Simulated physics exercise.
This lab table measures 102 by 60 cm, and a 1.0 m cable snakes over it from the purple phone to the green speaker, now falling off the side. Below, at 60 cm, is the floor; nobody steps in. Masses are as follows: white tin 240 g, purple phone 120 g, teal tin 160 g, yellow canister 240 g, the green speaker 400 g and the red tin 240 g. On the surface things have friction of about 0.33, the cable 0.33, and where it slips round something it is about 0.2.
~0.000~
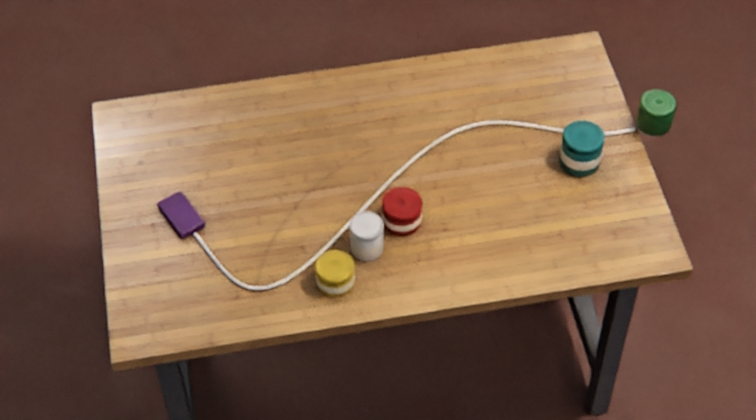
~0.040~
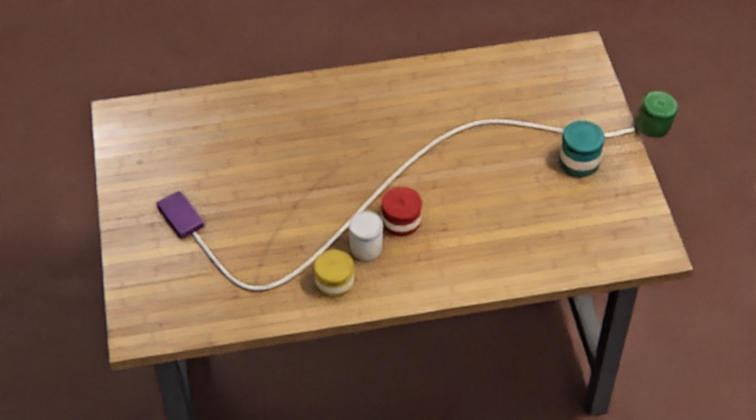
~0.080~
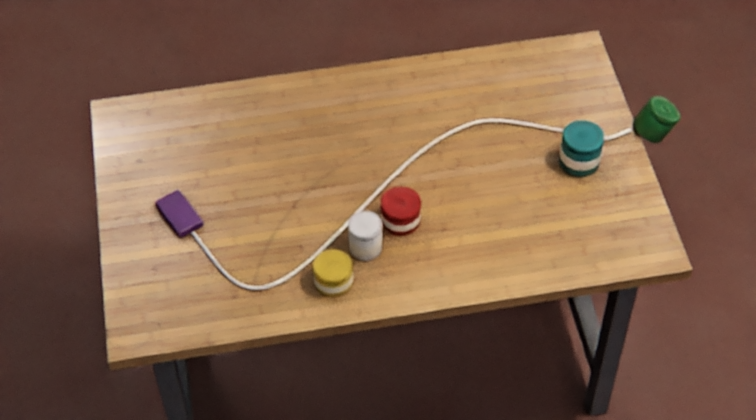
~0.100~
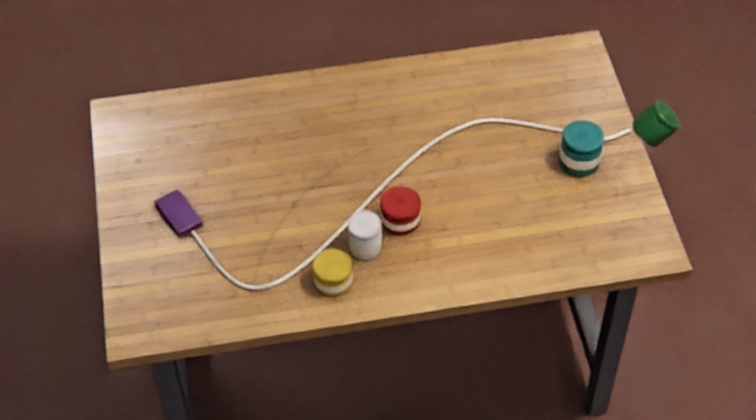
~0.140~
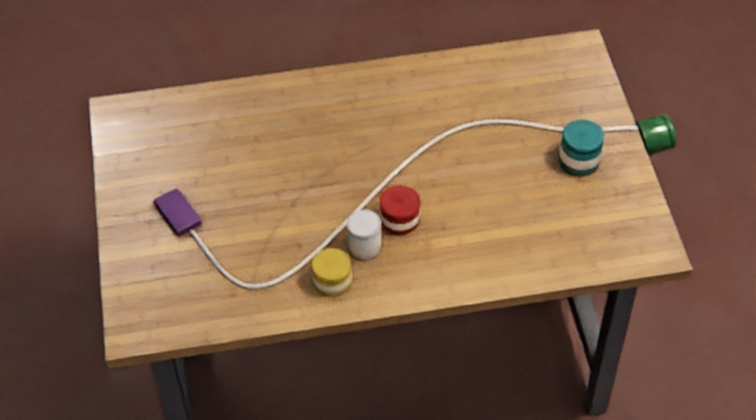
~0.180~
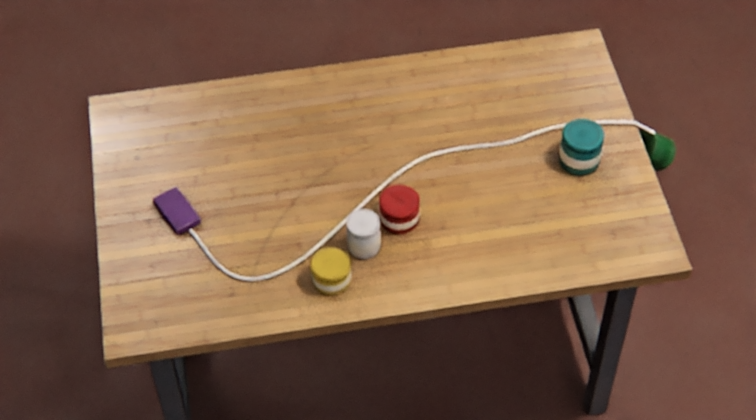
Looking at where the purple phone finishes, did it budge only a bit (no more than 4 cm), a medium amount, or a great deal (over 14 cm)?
It's going to be way out of place.
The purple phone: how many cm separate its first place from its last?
The purple phone ends up over the edge.
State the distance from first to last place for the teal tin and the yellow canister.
For the teal tin it's 0 cm, while the yellow canister comes to 0 cm.
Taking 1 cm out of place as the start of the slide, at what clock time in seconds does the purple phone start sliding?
About: Purple phone 0.28 s.
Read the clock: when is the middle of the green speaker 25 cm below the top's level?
Near 0.30 seconds.
By 0.4 s, the cable's tail end at (347, 158); purple phone 29 cm off its start, green speaker over the edge.
By 0.7 s, the cable's tail end at (577, 125); purple phone 72 cm off its start, green speaker over the edge.
By 0.9 s, the cable has left the top; purple phone over the edge, green speaker over the edge.
By 1.2 s, the cable has left the top; purple phone over the edge, green speaker over the edge.
By 2.4 s, the cable has left the top; purple phone over the edge, green speaker over the edge.
